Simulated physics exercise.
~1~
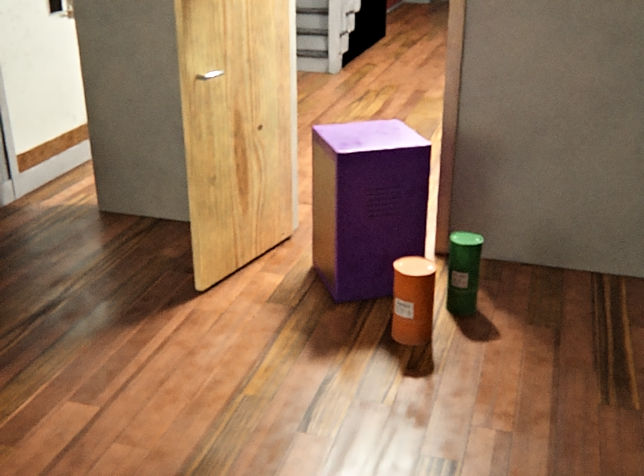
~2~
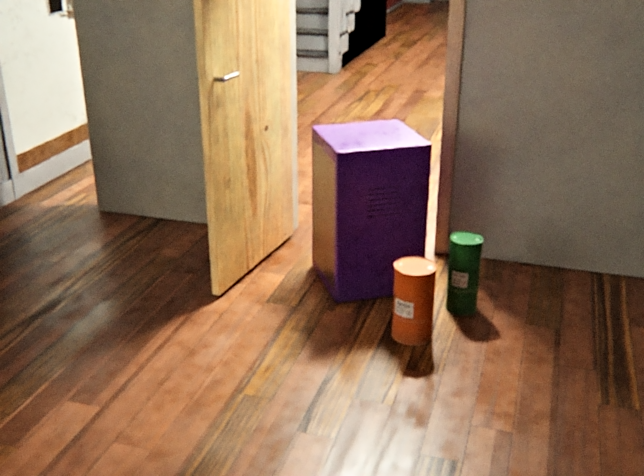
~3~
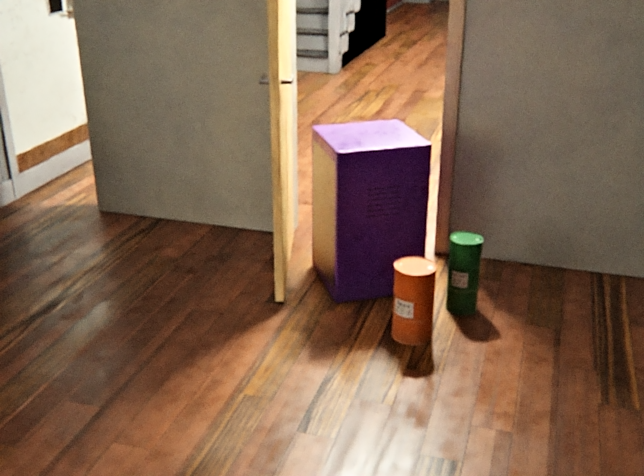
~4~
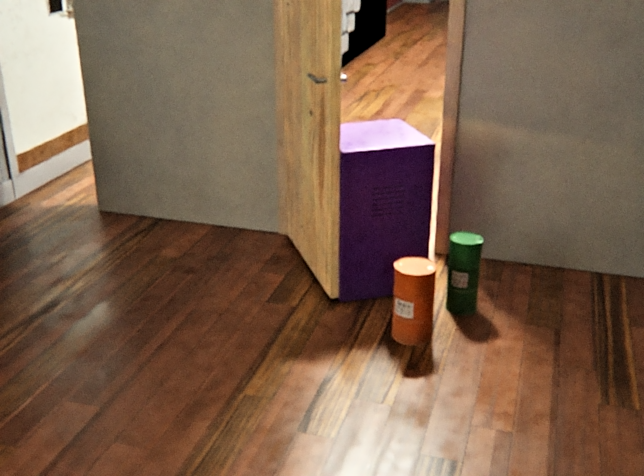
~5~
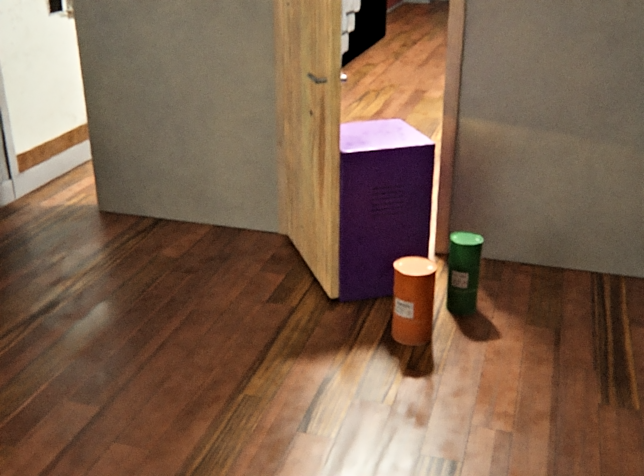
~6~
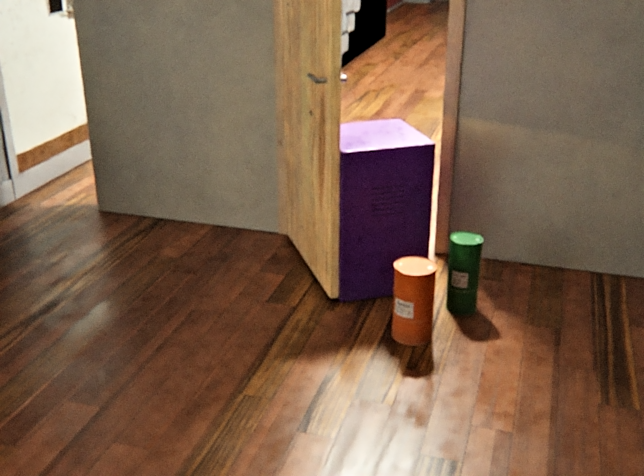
Wooden door swinging partway towards its frame and stopping against a purple cabinet, with orange and green canisters standing unmoved nearby.
